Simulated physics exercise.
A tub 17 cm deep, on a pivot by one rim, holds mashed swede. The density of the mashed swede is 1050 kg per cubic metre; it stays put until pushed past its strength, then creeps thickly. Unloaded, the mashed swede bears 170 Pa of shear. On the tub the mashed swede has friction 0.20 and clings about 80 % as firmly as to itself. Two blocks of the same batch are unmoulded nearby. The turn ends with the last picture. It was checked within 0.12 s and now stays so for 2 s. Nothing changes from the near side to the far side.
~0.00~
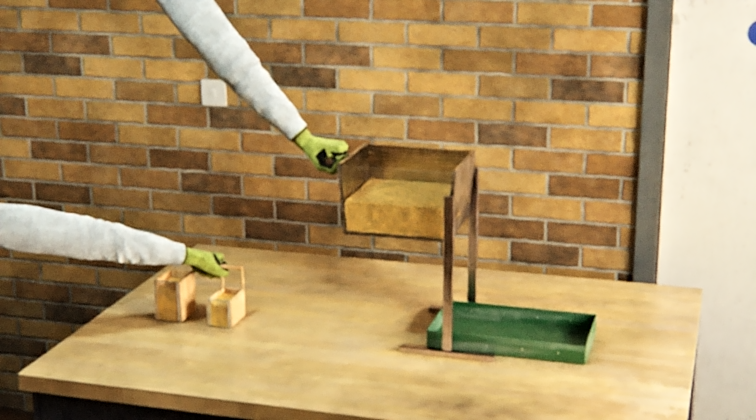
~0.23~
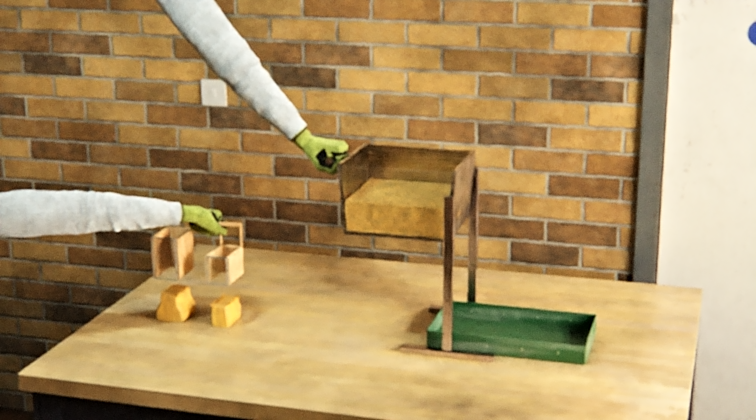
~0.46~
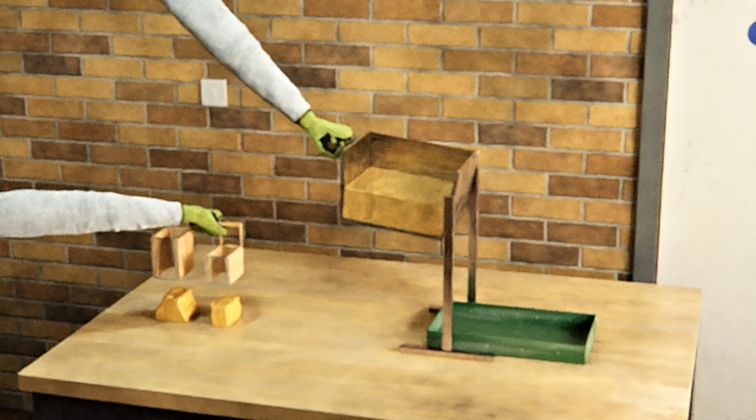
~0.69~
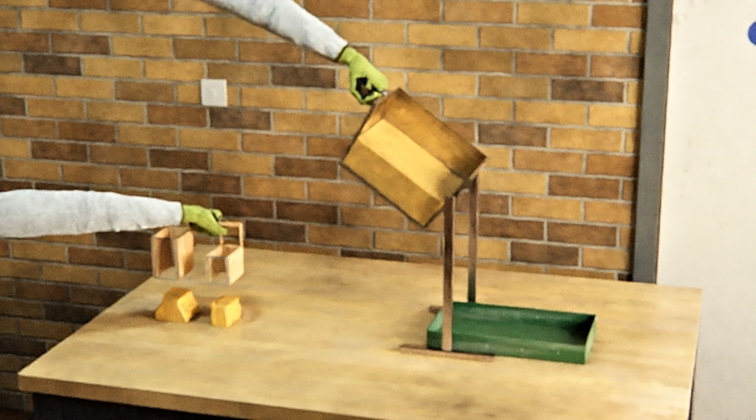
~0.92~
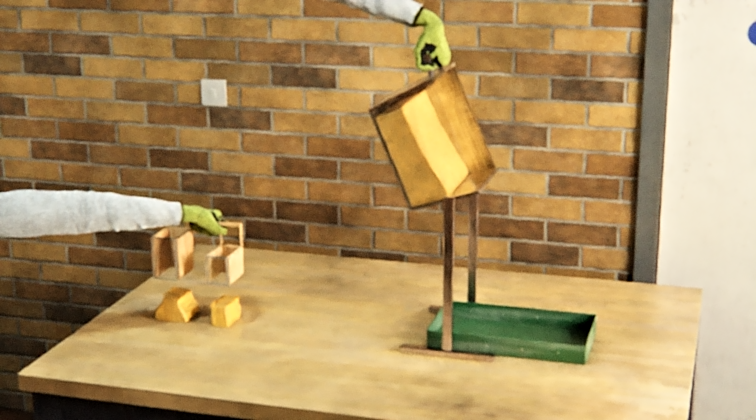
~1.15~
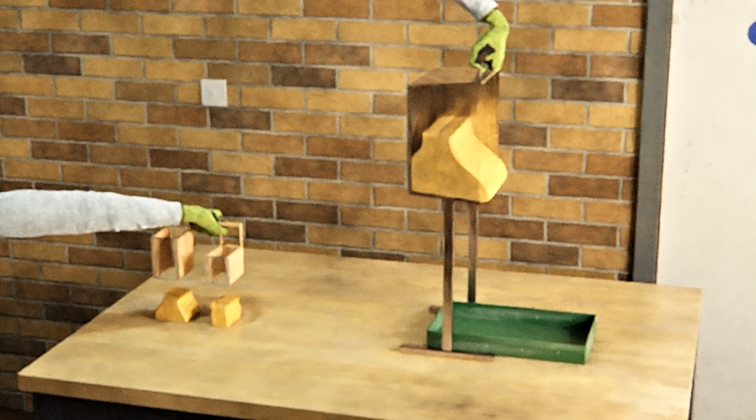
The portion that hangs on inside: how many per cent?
The portion that hangs on inside is near 41 %.
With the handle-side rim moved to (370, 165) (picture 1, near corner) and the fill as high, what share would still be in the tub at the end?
It would be near 65 %.
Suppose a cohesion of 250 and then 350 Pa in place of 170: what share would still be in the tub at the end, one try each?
In that order: 50 %, 55 %.
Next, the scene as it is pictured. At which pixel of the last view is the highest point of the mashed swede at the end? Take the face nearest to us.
Around (433, 173).
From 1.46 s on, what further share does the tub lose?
Near 9 %.
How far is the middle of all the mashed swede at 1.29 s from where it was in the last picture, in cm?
Some 6 cm.
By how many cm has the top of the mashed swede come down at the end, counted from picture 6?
Some 10 cm.
By 1.29 s, the tub is at 90 degrees and holds 72 %.
By 1.46 s, the tub is at 90 degrees and holds 50 %.
By 1.63 s, the tub is at 90 degrees and holds 45 %.
By 1.80 s, the tub is at 90 degrees and holds 45 %.
By 3.15 s, at the end, the tub is at 90 degrees and holds 41 %.
